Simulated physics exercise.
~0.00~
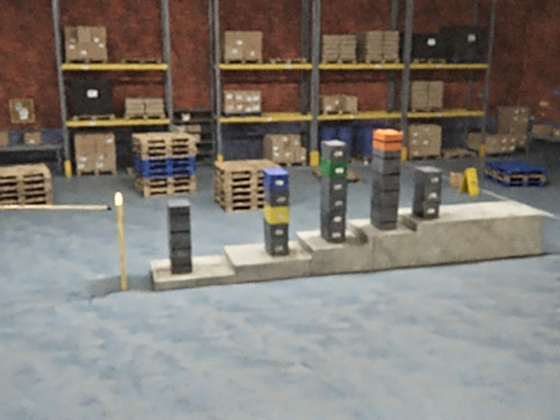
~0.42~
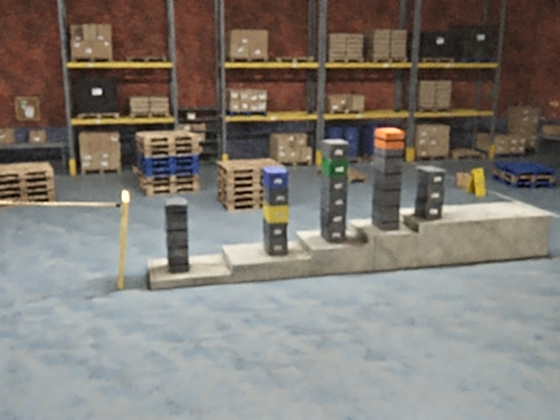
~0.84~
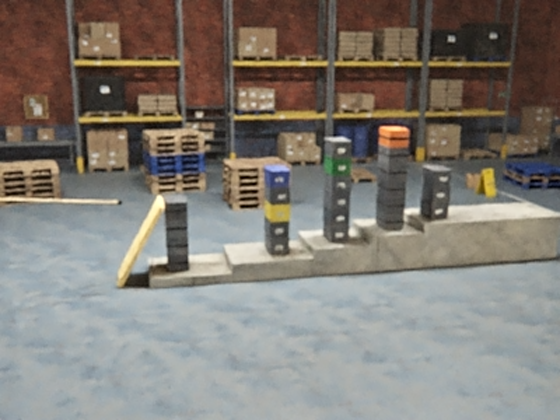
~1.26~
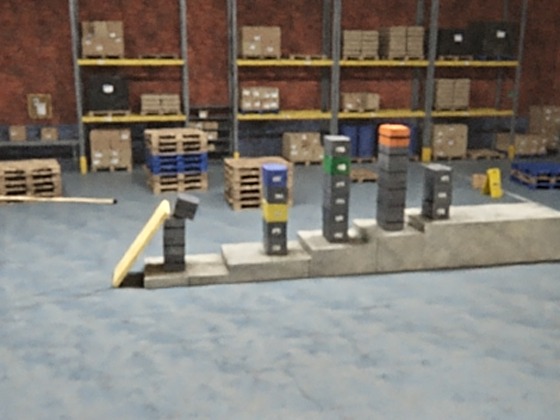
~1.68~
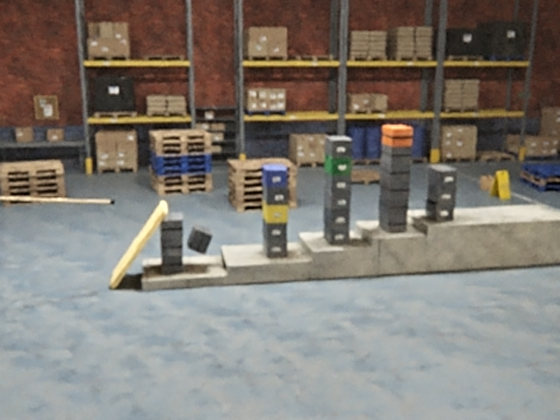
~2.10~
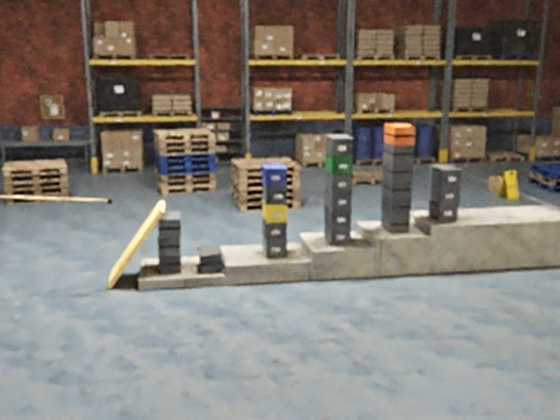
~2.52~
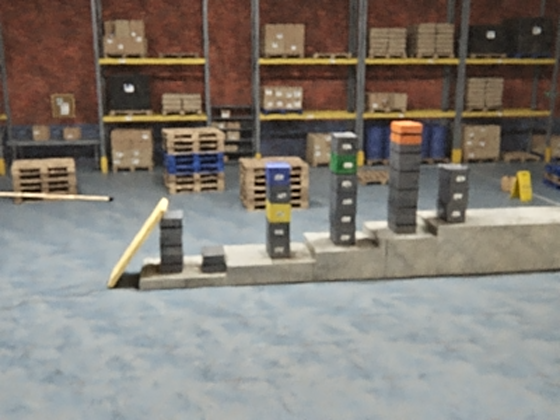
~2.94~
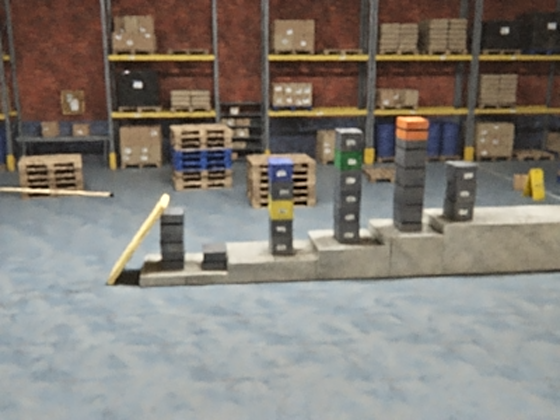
Yellow board tipping right against the first column of stacked totes, knocking its top piece onto the step, other columns standing.
